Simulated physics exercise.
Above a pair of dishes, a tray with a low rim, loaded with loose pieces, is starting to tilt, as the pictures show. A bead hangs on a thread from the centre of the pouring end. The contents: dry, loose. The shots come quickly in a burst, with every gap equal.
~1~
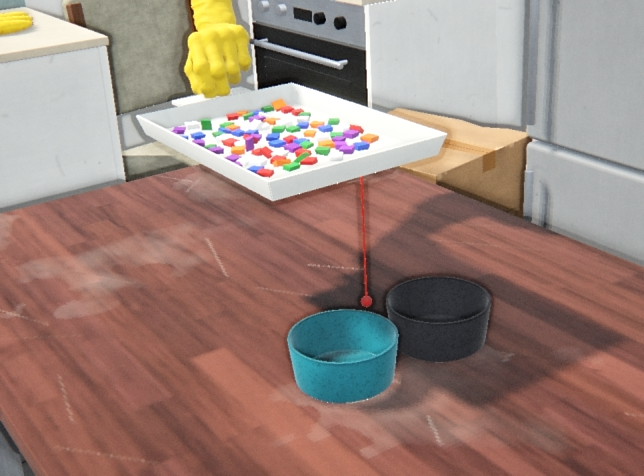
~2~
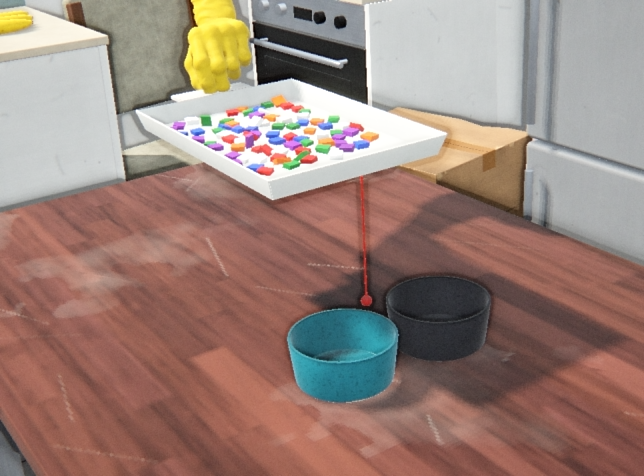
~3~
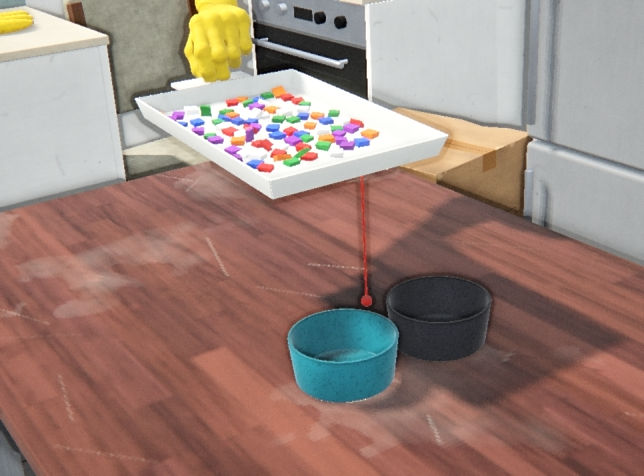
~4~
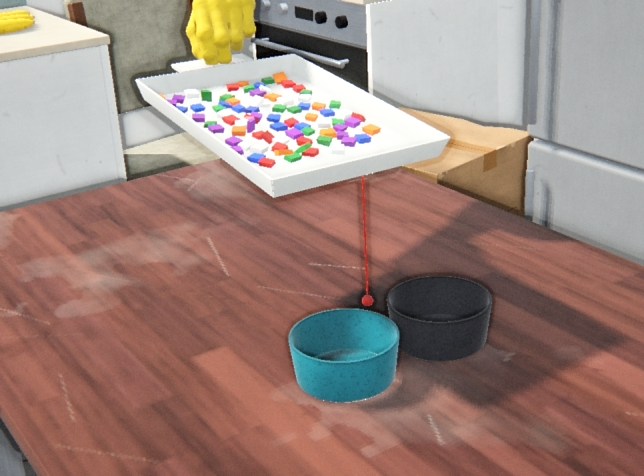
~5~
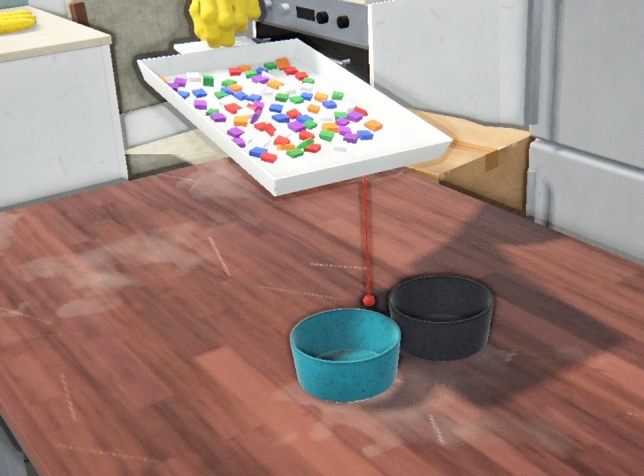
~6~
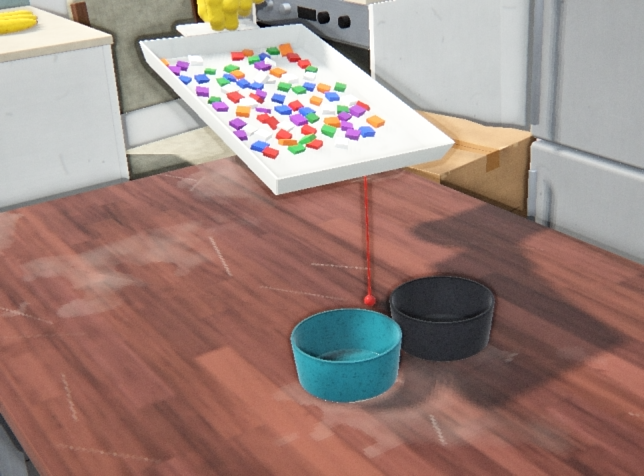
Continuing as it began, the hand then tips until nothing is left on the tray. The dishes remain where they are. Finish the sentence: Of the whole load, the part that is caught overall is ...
... more than half of it.
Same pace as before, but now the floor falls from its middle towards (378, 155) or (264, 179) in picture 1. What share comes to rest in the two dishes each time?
90 %, give or take, and then 30 %.
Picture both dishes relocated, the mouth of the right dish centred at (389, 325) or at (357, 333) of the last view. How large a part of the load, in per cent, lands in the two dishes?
You'd get near 20 per cent and afterwards near 10 per cent.
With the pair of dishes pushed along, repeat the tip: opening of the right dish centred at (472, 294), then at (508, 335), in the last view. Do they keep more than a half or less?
Well, in excess of half at the first spot and not up to half at the second.
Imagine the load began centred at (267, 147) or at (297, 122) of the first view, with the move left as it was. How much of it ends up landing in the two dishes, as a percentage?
From the first start you get 60 in a hundred, from the second 70 in a hundred.
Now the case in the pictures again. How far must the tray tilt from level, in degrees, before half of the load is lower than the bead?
105°, roughly.
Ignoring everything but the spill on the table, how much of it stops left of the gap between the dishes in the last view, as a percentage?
Estimate: About 20 per cent.
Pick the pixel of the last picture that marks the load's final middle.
At about (447, 344), give or take.
Soon after the last picture, tray tipped steeply; nearly all on the tray; a stray few in the air.
A little later, tray tipped past a quarter turn; about a third on the tray; a stray few in the left dish; about a quarter in the right dish; a small part outside both; about a third in the air.
Later still, tray tipped past a quarter turn; a small part in the left dish; about two thirds in the right dish; about a third outside both.
At rest, tray tipped past a quarter turn; a small part in the left dish; about two thirds in the right dish; about a third outside both.
